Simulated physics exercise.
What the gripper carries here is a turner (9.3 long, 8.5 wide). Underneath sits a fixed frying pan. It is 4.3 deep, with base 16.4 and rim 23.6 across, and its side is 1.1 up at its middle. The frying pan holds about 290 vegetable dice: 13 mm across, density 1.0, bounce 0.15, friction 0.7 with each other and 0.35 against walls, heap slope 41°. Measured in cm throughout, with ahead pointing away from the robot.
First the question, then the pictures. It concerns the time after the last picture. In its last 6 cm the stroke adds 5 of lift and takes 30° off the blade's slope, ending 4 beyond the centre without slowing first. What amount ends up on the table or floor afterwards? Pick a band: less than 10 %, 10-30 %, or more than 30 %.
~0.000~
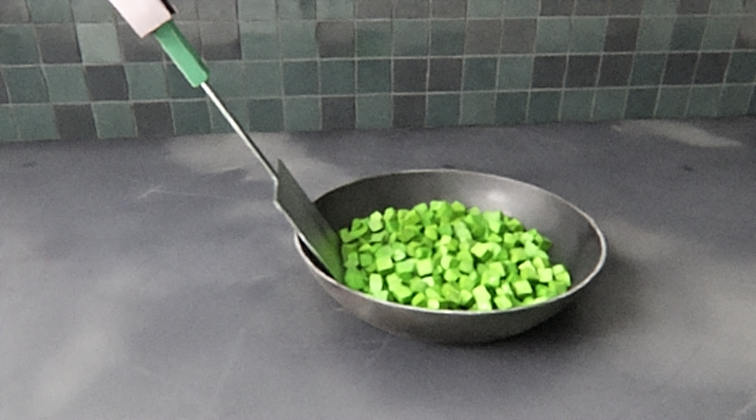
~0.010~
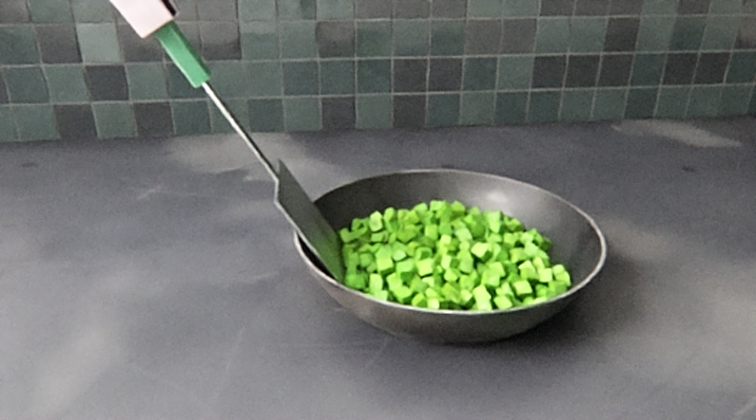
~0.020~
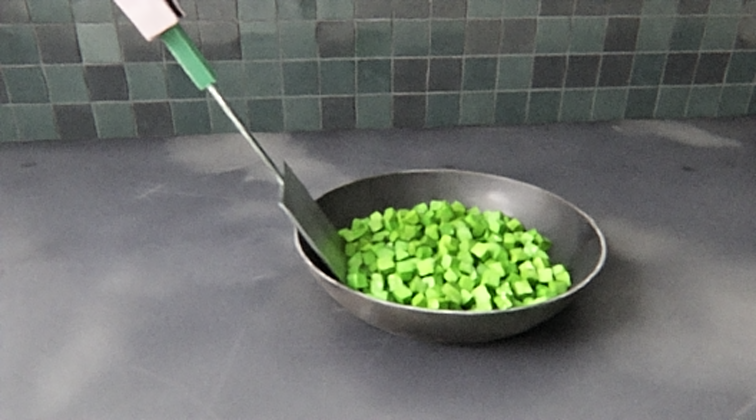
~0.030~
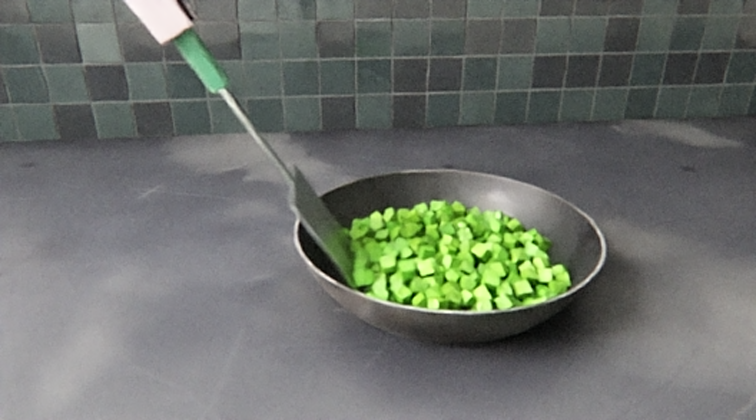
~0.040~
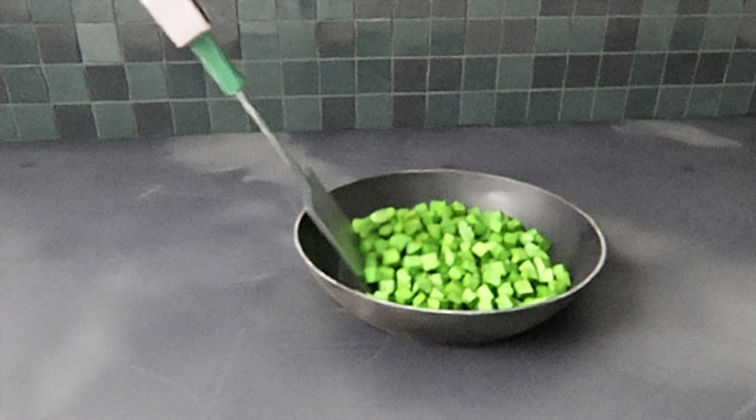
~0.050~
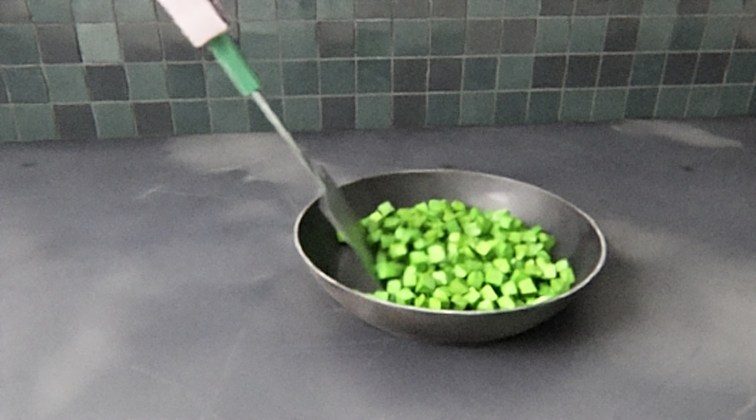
It falls in the band 10-30 %.
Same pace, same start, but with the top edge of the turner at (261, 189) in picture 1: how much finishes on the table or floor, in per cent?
About 20 per cent.
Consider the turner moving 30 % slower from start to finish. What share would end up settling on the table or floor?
Some 5 in a hundred.
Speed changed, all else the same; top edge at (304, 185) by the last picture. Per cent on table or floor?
I'd say around 5 per cent.
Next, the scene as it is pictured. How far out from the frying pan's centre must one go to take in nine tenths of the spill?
Around 35 centimetres from the centre.
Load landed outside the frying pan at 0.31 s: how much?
Around 15 %.
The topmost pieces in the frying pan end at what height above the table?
It reaches about 6.0 cm.
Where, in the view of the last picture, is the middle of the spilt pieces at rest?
Near (712, 249) in the last picture.
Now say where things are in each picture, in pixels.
In the first frame, turner top edge at (276, 178), sloping 59°; upper third of the load around (444, 249), from x 345 to 560, top at y 210; 289 in the frying pan.
In the second frame, turner top edge at (277, 178), sloping 59°; upper third of the load around (444, 249), from x 345 to 560, top at y 210.
In the third frame, turner top edge at (282, 180), sloping 59°; upper third of the load around (445, 248), from x 345 to 560, top at y 210.
In the fourth frame, turner top edge at (293, 183), sloping 59°; upper third of the load around (441, 246), from x 345 to 560, top at y 210.
In the fifth frame, turner top edge at (307, 184), sloping 59°; upper third of the load around (434, 247), from x 345 to 560, top at y 210.
In the sixth frame, turner top edge at (322, 184), sloping 59°; upper third of the load around (442, 243), from x 345 to 565, top at y 210; 289 in the frying pan.
By 0.07 s, sloping 57°, highest piece 5 above the table; 289 in the frying pan.
By 0.10 s, sloping 47°, highest piece 7 above the table; 288 in the frying pan, 1 on the blade or in flight.
By 0.31 s, sloping 29°, highest piece 6 above the table; 246 in the frying pan, 37 on the table or floor, 6 on the blade or in flight.
By 1.36 s, sloping 29°, highest piece 5 above the table; 246 in the frying pan, 43 on the table or floor.
Final count, 246 in the frying pan, 43 on the table or floor. That is 15 % on the table or floor.
